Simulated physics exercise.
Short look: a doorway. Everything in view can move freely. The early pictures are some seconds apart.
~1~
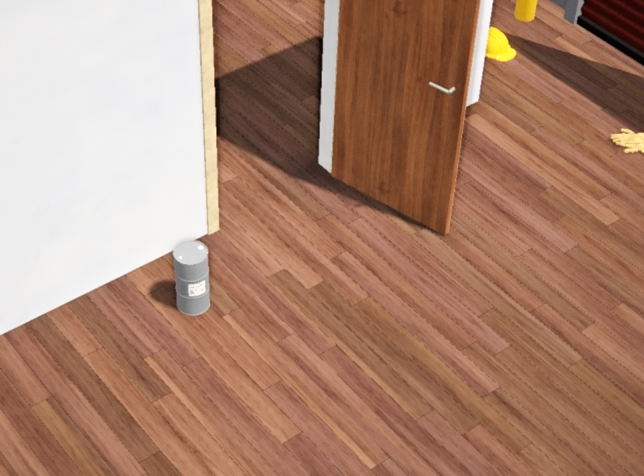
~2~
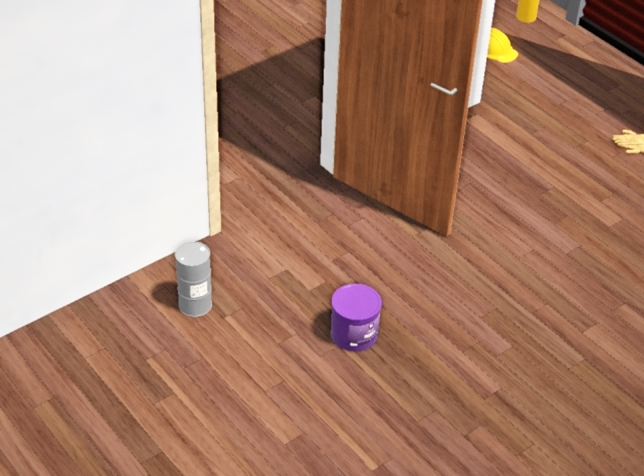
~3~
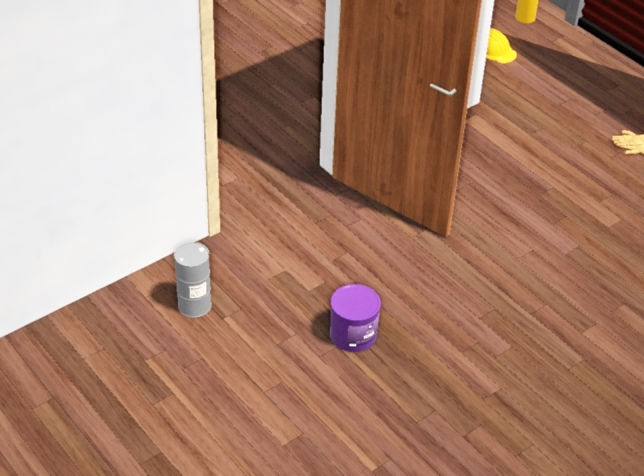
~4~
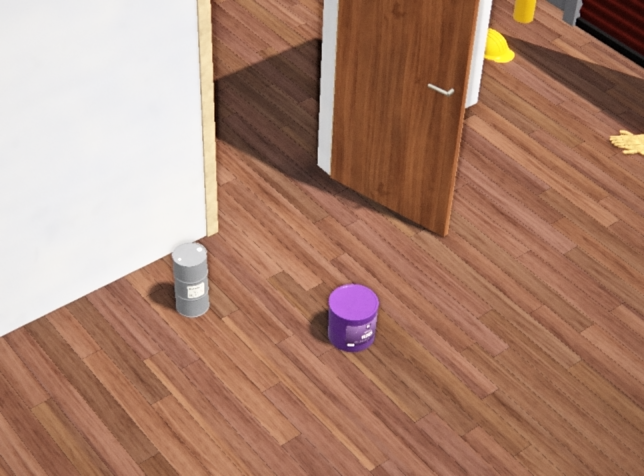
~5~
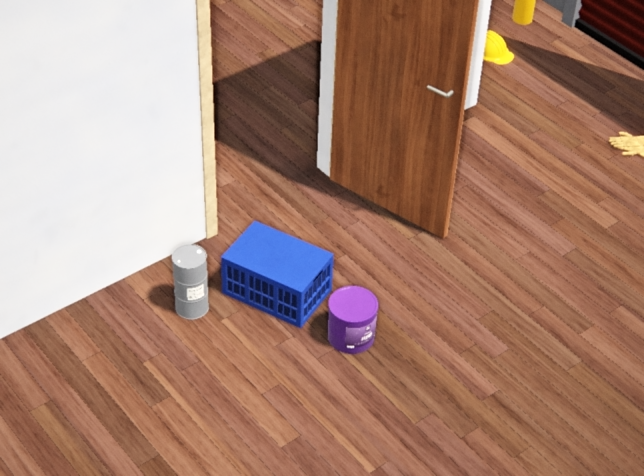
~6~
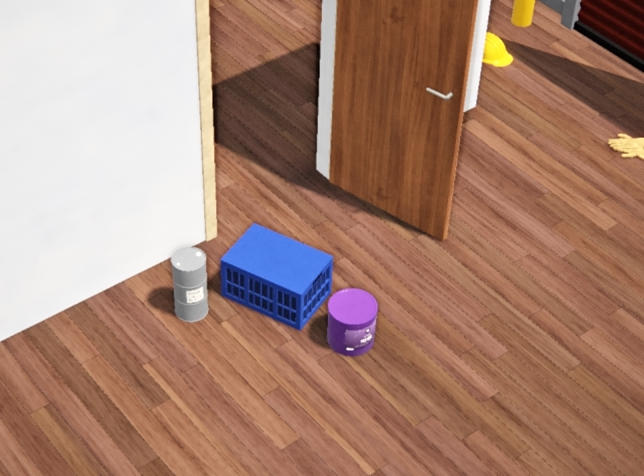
A purple pail appears on the wooden floor to the right of a grey canister, and later a blue crate appears between them; the canister and the wide-open brown door stay still, with no one in view.
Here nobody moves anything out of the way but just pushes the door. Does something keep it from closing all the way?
No, it closes completely.
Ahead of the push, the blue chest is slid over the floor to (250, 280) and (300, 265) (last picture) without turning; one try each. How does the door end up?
1: Swings home; 2: Stays ajar.
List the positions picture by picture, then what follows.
Door wide open and still, in the first picture.
Door wide open and still; purple pail (355, 318); grey canister (194, 280), in the second picture.
Door wide open and still; purple pail (355, 319); grey canister (193, 280), in the third picture.
Door wide open and still; purple pail (353, 319); grey canister (191, 280), in the fourth picture.
Door wide open and still; purple pail (352, 320); grey canister (191, 282), in the fifth picture.
Door wide open and still; blue chest (277, 276); purple pail (352, 323), in the sixth picture.
Then, 0.70 s past the last view, door 87° open.
Then, 1.20 s past the last view, door 61° open.
Then, 1.70 s past the last view, door 34° open.
Then, 2.20 s past the last view, door 10° open.
Finally, door 0° open; all 3 still in place. Final places as the last picture's camera would see them, blue chest near (276, 277).
